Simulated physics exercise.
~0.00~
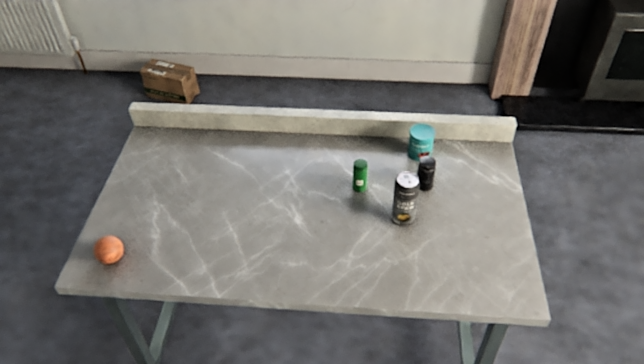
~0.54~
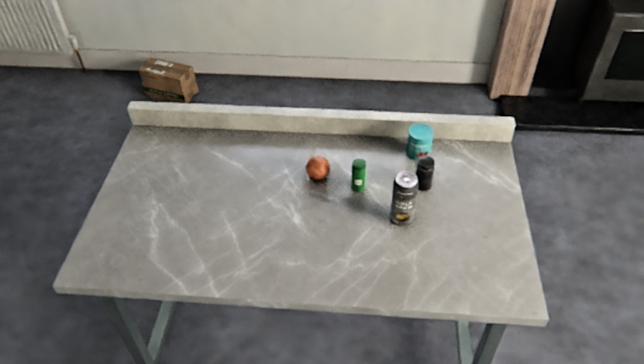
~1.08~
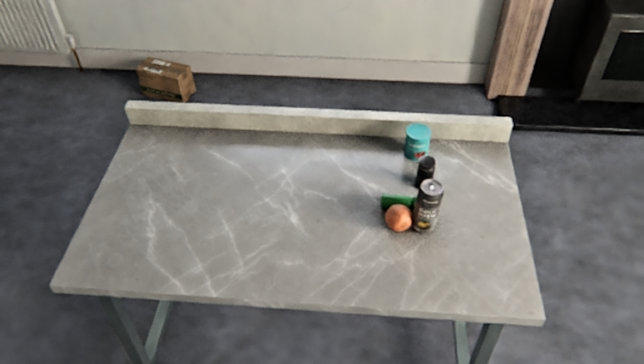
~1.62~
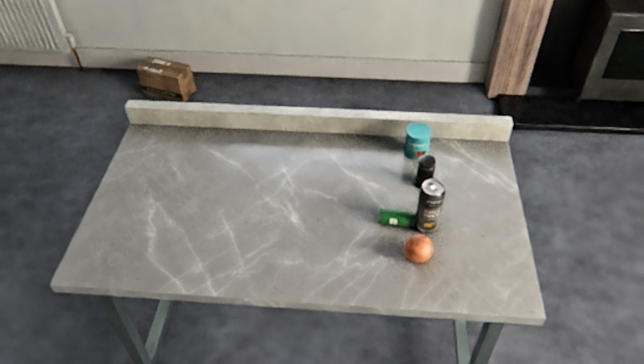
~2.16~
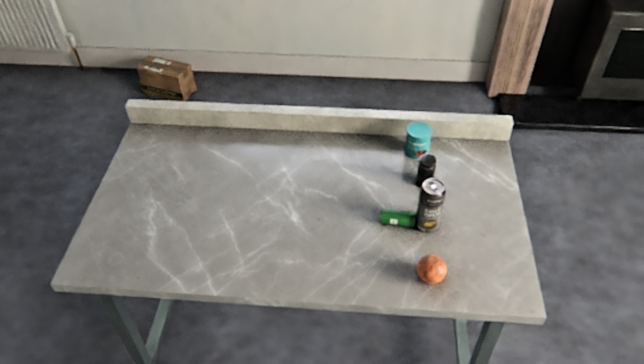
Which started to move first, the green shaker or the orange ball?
The orange ball started to move first, while the green shaker was still standing in its place; the shaker moved and toppled only afterwards.
